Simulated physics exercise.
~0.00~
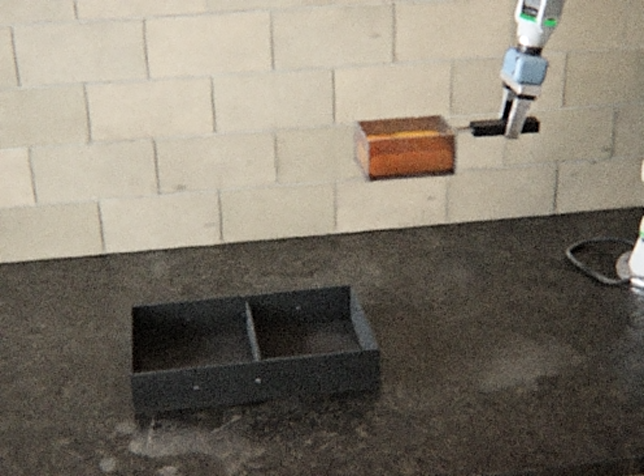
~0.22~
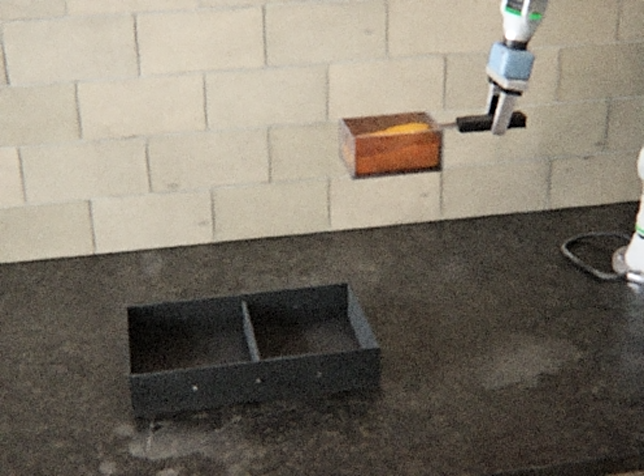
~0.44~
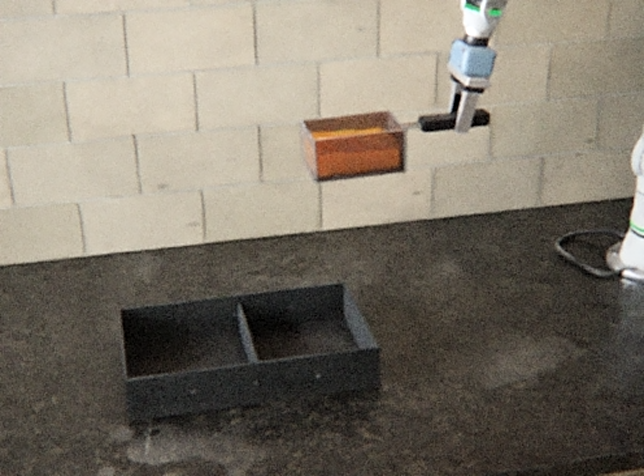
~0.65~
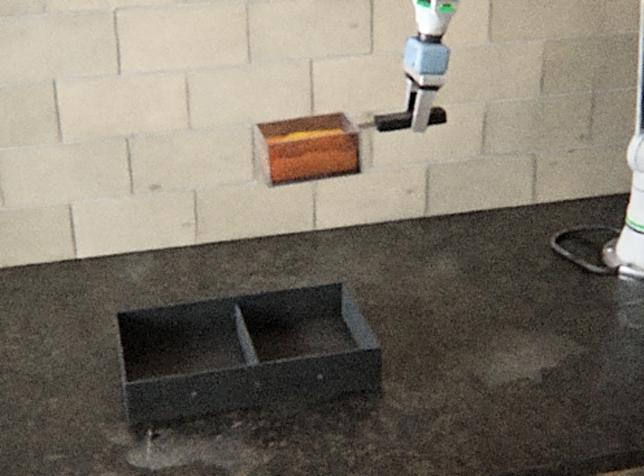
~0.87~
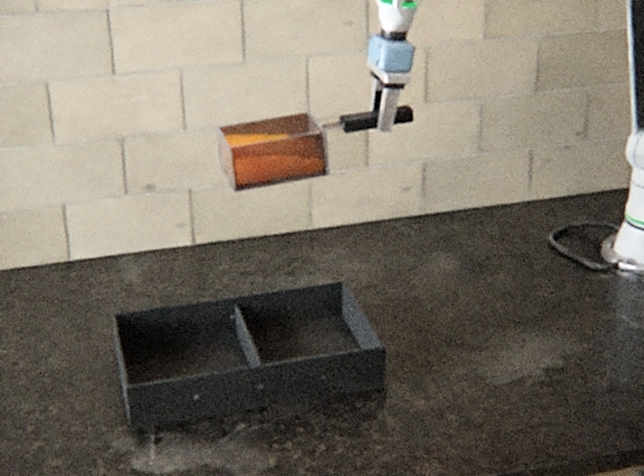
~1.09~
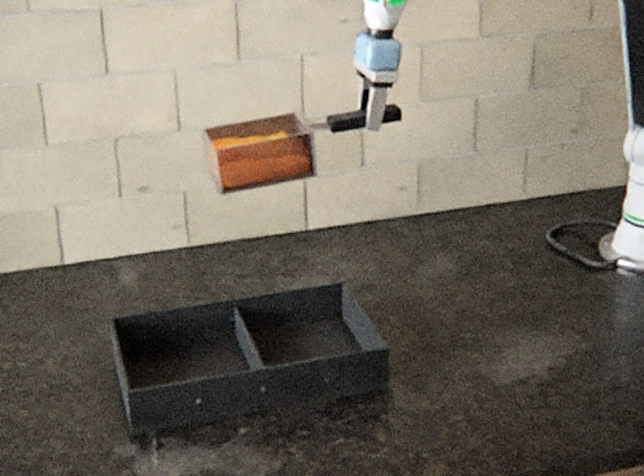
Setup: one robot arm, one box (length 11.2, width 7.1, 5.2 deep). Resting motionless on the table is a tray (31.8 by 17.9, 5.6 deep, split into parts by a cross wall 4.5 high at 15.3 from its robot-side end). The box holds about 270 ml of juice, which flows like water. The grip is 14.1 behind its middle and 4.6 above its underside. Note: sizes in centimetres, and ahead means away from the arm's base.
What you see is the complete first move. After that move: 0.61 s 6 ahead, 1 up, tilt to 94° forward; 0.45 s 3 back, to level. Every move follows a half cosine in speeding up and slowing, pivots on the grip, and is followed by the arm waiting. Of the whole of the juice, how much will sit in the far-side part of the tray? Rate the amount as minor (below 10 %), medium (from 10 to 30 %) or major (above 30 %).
Rated major, above 30 %.
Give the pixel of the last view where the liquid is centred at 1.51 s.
Near (264, 286).
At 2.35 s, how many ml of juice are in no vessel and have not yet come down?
Some 0 ml at that time.
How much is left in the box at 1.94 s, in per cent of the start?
18 per cent, roughly.
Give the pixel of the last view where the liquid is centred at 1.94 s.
Around (240, 341).
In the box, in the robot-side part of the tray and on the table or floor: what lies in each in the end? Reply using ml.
In order: Approx. 50, 90 and 20 ml.
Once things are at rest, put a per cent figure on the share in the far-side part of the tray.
40 %.
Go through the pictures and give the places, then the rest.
The first frame shows the box floor at (404, 165), level; upper third of the juice around (405, 144), from x 360 to 450, top at y 135; 270 ml in the box.
The second frame shows the box floor at (391, 162), level; upper third of the juice around (404, 139), from x 345 to 440, top at y 125.
The third frame shows the box floor at (353, 163), tilted 1° forward; upper third of the juice around (350, 142), from x 305 to 400, top at y 130.
The fourth frame shows the box floor at (309, 166), tilted 3° forward; upper third of the juice around (310, 144), from x 260 to 355, top at y 130.
The fifth frame shows the box floor at (274, 169), tilted 4° forward; upper third of the juice around (260, 146), from x 225 to 325, top at y 135.
The sixth frame shows the box floor at (261, 171), tilted 4° forward; upper third of the juice around (253, 148), from x 210 to 310, top at y 135; 270 ml in the box.
After 1.51 s, tilted 75° forward, liquid up to 18 above the table; 120 ml in the box, 65 ml in the far-side part, 85 ml in the air or running down outside.
After 1.94 s, tilted 43° forward, liquid up to 53 above the table; 105 ml in the far-side part, 95 ml in the robot-side part, 50 ml in the box, 10 ml on the table or floor, 10 ml in the air or running down outside.
After 2.35 s, level, liquid up to 32 above the table; 105 ml in the far-side part, 95 ml in the robot-side part, 50 ml in the box, 20 ml on the table or floor.
After 3.15 s, level, liquid up to 31 above the table; 105 ml in the far-side part, 95 ml in the robot-side part, 50 ml in the box, 20 ml on the table or floor.
In the end, 105 ml in the far-side part, 95 ml in the robot-side part, 50 ml in the box, 20 ml on the table or floor. That is 39 % in the far-side part of the tray.
